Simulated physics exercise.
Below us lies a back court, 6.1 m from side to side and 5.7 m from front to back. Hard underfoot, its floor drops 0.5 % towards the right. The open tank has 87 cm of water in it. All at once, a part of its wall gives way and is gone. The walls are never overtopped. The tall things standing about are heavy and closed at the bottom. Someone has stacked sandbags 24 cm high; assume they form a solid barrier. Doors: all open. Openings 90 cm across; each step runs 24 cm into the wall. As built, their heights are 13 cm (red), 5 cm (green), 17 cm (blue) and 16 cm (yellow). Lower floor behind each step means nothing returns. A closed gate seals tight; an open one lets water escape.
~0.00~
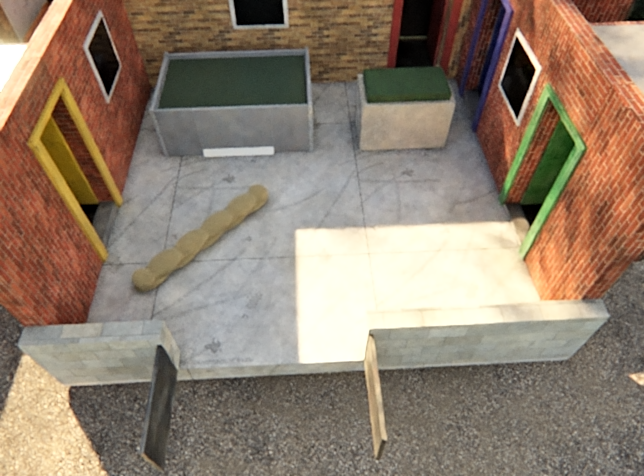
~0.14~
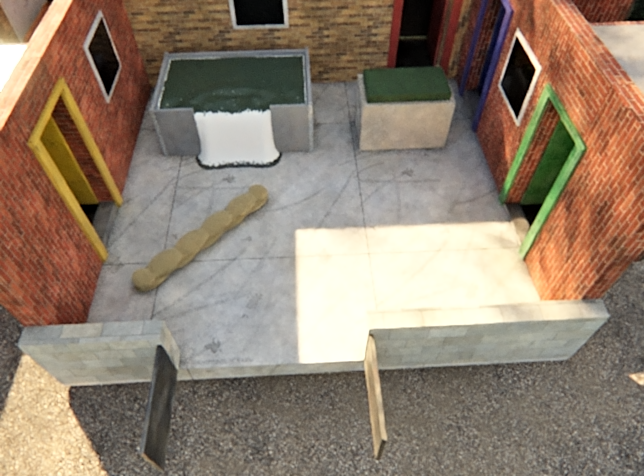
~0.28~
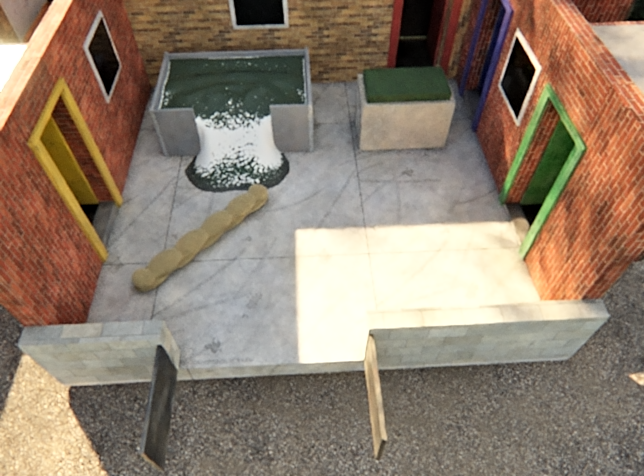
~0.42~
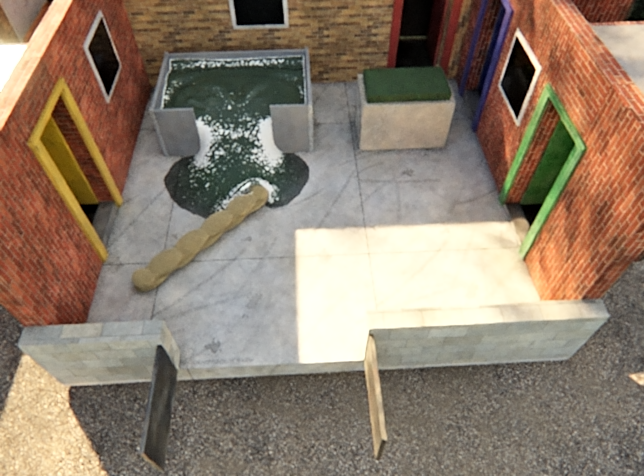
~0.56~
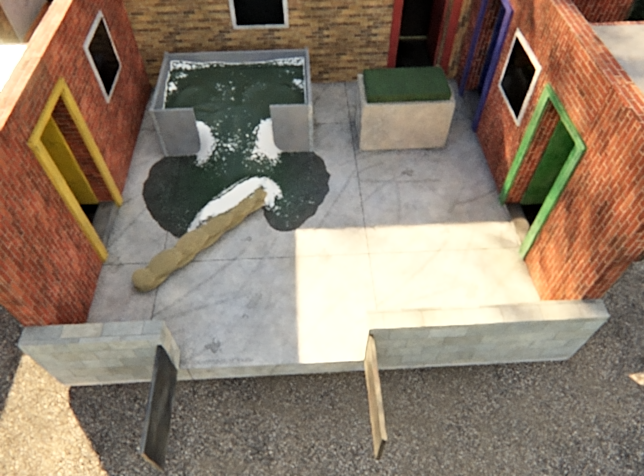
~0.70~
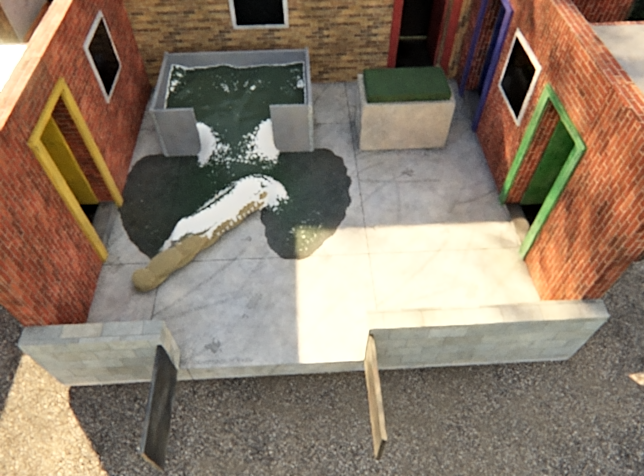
The clip opens on a brick-walled court with a still, open tank and a slanting row of sandbags. Part of the tank's front wall vanishes, and foaming water pours out towards the sandbags. It spreads around their far end, widening left near the yellow door and right onto the sunlit floor.
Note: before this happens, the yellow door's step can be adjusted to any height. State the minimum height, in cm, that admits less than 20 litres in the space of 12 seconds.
35 cm, roughly.
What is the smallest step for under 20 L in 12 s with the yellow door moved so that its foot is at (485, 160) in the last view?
Minimum: Close to 9.0 cm.
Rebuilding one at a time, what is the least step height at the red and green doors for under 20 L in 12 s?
About 11.0 cm at red and 13.0 cm at green.
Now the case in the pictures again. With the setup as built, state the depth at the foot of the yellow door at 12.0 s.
Lab note: Depth approx. 8.0 cm.
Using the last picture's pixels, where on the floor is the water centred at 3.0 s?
Centre of the water: Approx. (245, 196) px.
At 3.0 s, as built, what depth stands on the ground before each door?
Door by door in centimetres - red 0, green 9, blue 0, yellow 27.
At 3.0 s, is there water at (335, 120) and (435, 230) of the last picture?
Taking them in turn, they come out spared and submerged.
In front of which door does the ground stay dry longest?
I'd say the red one.
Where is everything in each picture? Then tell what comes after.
Still water, 87 cm deep, in the open tank at (235, 82); the yellow door at (86, 183) is dry, in the first frame.
The front is at (208, 166), 0.3 m from the gap at (237, 136); 0.3 m2 of floor is wet, 87 cm left at the back, in the second frame.
Water pours out at (237, 139) and has run 0.9 m, to (216, 189); about 15 cm deep outside, 83 cm at the back, in the third frame.
Water pours out at (238, 139) and has run 1.5 m, to (213, 217); about 13 cm deep outside, 75 cm at the back, in the fourth frame.
The gap is at (237, 139), the front 1.9 m out at (191, 239); the back of the open tank holds 74 cm, in the fifth frame.
Water pours out at (237, 139) and has run 2.3 m, to (159, 260); about 5 cm deep outside, 70 cm at the back; 0.3 m in a straight line remain to the yellow door at (86, 183), in the sixth frame.
After 1.4 s water covers 45 % of the floor, deepest (54 cm) near (104, 262); 23 cm at the yellow door, 2 litres in over its 16 cm step.
After 3.0 s water covers 65 % of the floor, deepest (36 cm) near (82, 342); 27 cm at the yellow door, 126 litres in over its 16 cm step.
After 12.0 s water covers 95 % of the floor, deepest (12 cm) near (342, 85); 8 cm at the yellow door, 215 litres in over its 16 cm step.
At the yellow door as built, the water arrived by 0.8 s and peaked near 30 cm at 1.6 s.
With a step of 31.5 cm, 31 litres would have come in within the 12 s; with 43 cm, 4 litres. So under 20 litres takes about 35 cm.
